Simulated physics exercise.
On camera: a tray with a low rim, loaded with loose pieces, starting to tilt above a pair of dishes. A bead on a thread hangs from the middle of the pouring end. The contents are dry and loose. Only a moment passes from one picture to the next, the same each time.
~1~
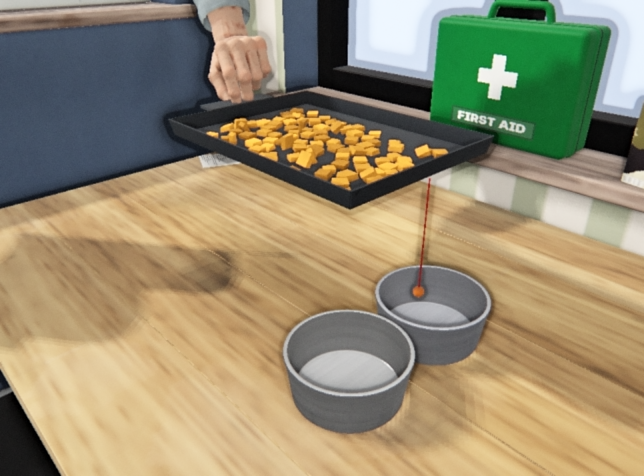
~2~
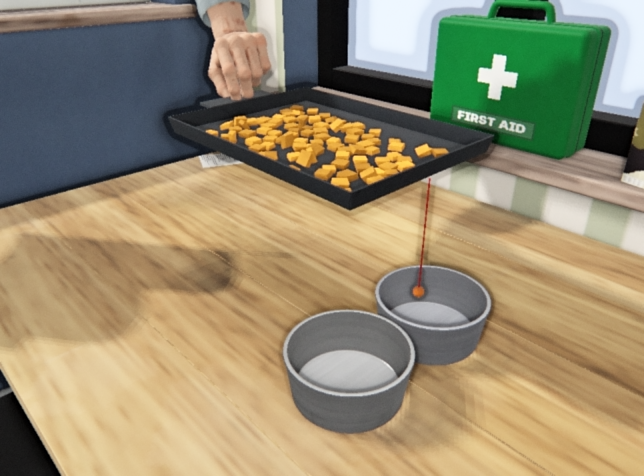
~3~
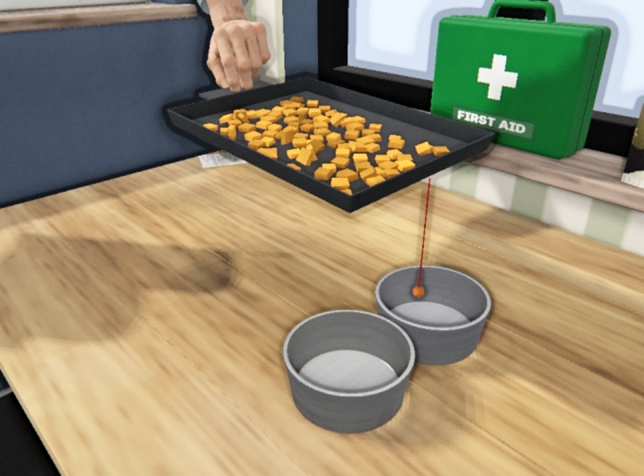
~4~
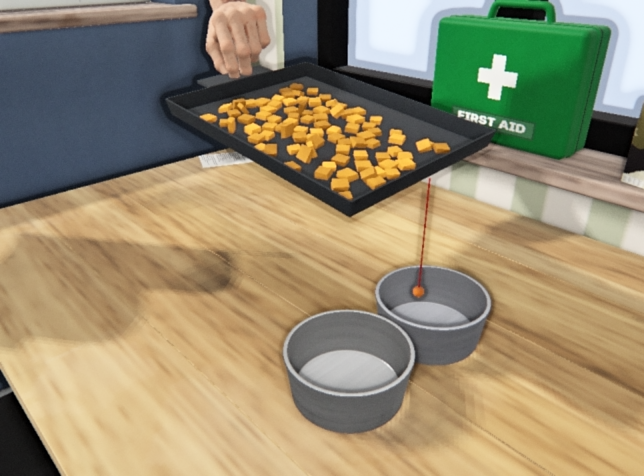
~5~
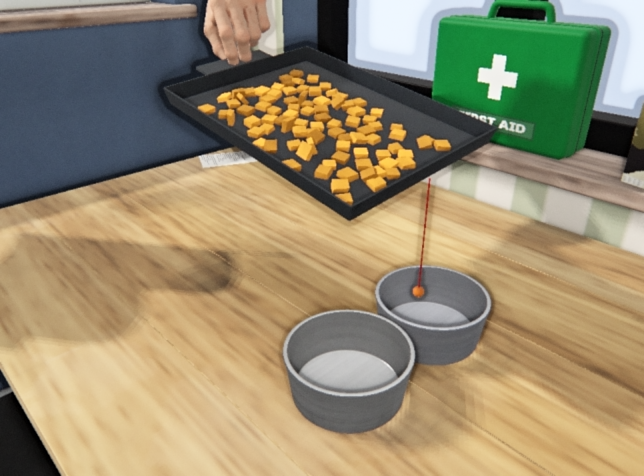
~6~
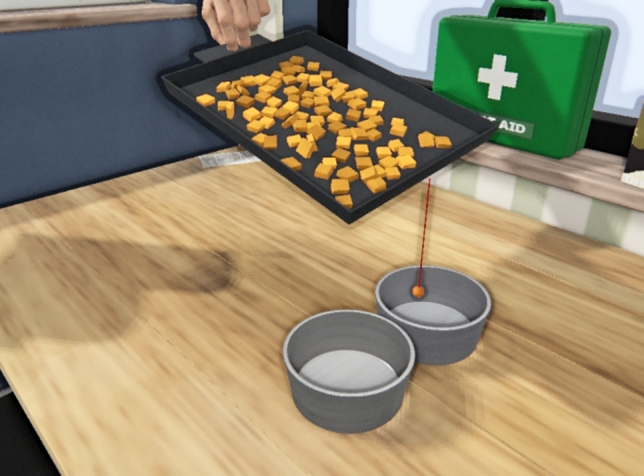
To begin with, a hand holds a dark, low-rimmed tray of small orange crackers nearly level above two grey dishes, beside a green first aid case. Then the hand steadily tilts the tray, its near left corner dipping lowest, while the crackers stay on it and the dishes remain empty.
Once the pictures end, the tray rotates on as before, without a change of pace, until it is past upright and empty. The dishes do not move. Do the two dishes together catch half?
Caught overall: The larger part.
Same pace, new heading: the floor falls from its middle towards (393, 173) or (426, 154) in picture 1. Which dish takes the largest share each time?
In turn: The left dish; the right-hand dish.
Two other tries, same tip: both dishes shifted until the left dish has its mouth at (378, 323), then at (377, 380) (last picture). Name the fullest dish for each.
At the first place the left dish, at the second the dish on the left.
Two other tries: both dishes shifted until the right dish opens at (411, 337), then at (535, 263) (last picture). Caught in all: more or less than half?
At the first place the larger part, at the second less than half.
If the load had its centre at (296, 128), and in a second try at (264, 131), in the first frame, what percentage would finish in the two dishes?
Near 90 % and 90 %.
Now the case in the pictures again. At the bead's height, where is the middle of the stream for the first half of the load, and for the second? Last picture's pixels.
First near (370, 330), later near (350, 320).
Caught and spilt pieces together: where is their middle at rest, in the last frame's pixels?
Roughly at (353, 382).
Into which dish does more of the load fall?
The winner is left.
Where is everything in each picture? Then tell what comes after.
In the first picture, corners of the pouring end near (351, 189) and (488, 136), level; middle of the load near (317, 145), small crackers; left dish near (396, 399); right dish near (477, 335); bead on its thread near (419, 292).
In the second picture, corners of the pouring end near (351, 190) and (489, 135), level; middle of the load near (317, 144).
In the third picture, corners of the pouring end near (351, 193) and (489, 133), tipped barely, lowest at the left corner; middle of the load near (317, 139).
In the fourth picture, corners of the pouring end near (351, 198) and (491, 130), tipped a little, lowest at the left corner; middle of the load near (317, 133).
In the fifth picture, corners of the pouring end near (351, 203) and (492, 127), tipped a little, lowest at the left corner; middle of the load near (317, 127).
In the sixth picture, corners of the pouring end near (351, 207) and (493, 124), tipped clearly, lowest at the left corner; middle of the load near (317, 121); left dish near (396, 399); right dish near (477, 335).
Shortly afterwards, tray tipped steeply; the whole lot on the tray.
Next, tray tipped right over; the bulk on the tray; a little in the left dish; only a few outside both; a little in the air.
Some moments later, tray tipped past a quarter turn; all but a few in the left dish; a little outside both.
In the end, tray tipped past a quarter turn; all but a few in the left dish; none at all in the right dish; a little outside both.
